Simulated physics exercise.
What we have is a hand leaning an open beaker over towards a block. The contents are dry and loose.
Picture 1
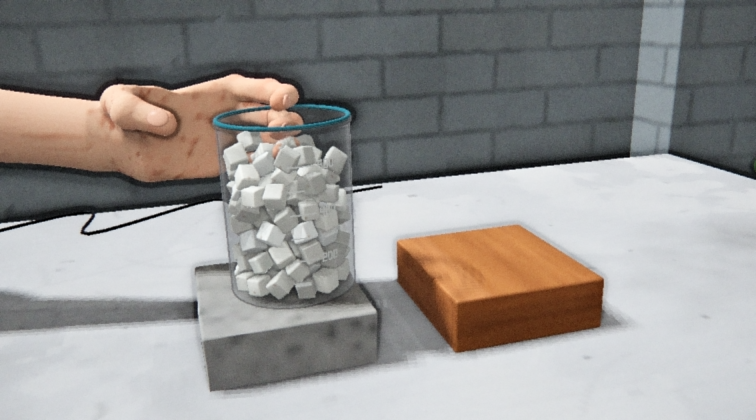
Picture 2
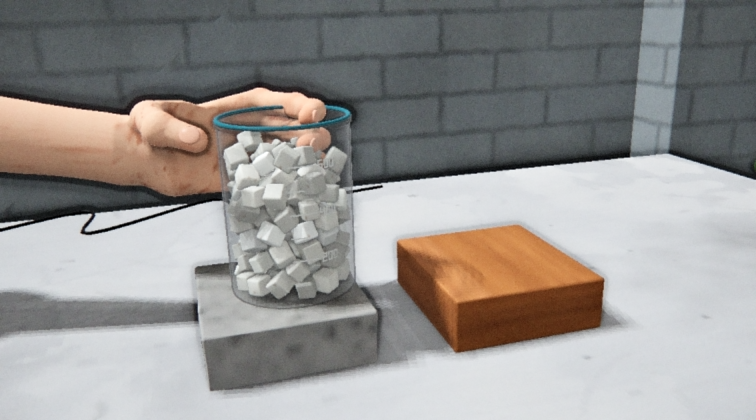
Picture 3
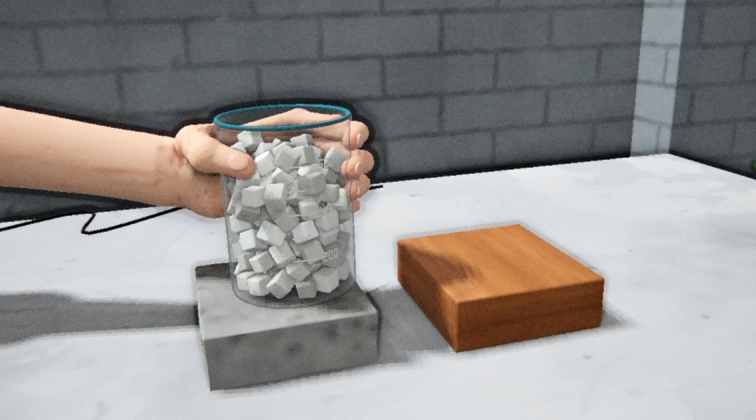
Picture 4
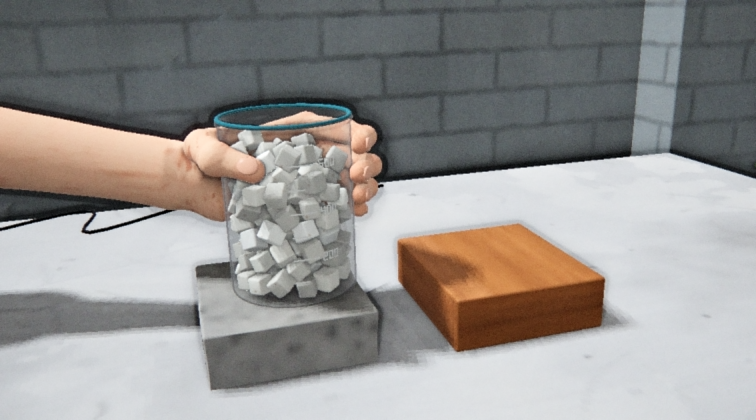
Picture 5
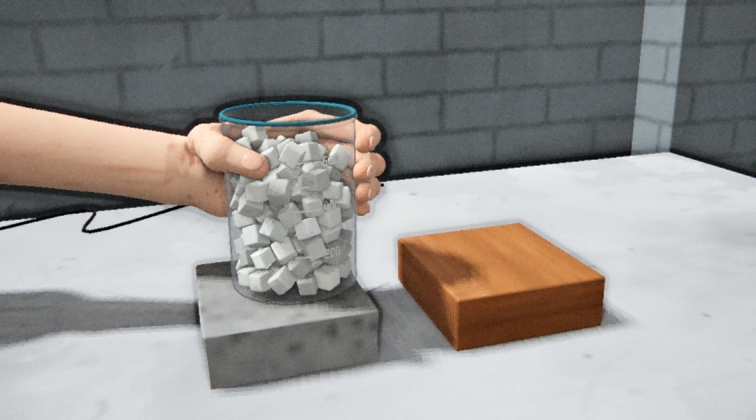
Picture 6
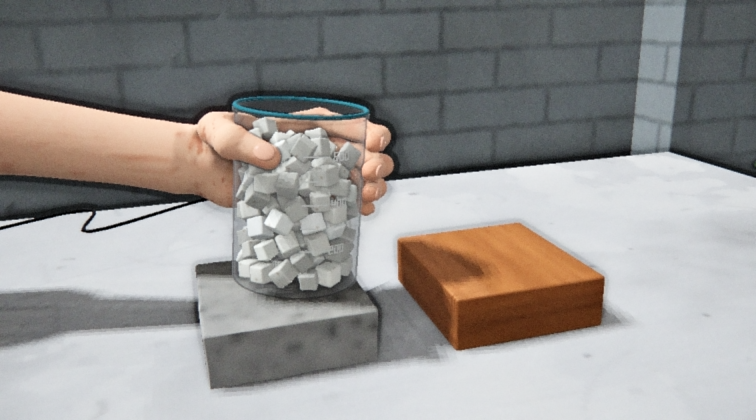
A clear beaker nearly full of white sugar cubes stood on a gray block as a hand reached in from the left, wrapped around it, then lifted it slightly and leaned it a little rightward.
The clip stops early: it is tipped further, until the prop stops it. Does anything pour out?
Once it rests there, the filling spills over the rim.
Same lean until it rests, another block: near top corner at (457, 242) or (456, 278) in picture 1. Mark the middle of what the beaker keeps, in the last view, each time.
At about (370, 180), and at (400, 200).
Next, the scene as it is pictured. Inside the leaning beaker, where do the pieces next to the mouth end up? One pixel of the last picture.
At about (499, 231).
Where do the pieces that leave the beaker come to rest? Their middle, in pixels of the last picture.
Close to (534, 241).
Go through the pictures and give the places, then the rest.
Beaker near (289, 202), nearly full of sugar cubes; block near (491, 280), its top about level with the beaker's foot, in the first picture.
Beaker near (289, 202), upright; rim near (346, 112); top of the contents near (286, 155), in the second picture.
Beaker near (289, 201), upright; rim near (346, 112); block near (492, 280), in the third picture.
Beaker near (290, 201), upright; rim near (347, 111); top of the contents near (286, 154), in the fourth picture.
Beaker near (292, 198), upright; rim near (352, 110); block near (492, 279), in the fifth picture.
Beaker near (299, 193), leaning 6°; rim near (364, 110); block near (492, 279), its top about level with the beaker's foot, in the sixth picture.
Then, 0.49 s on from there, the beaker leans 37°; everything is still inside.
Then, 1.01 s on from there, the beaker leans 71°; a stray few of the sugar cubes out of it.
Then, 1.63 s on from there, the beaker rests on the block at 91°; a small part of the sugar cubes out of it.
In the end, the beaker rests on the block at 91°; a small part of the sugar cubes out of it.
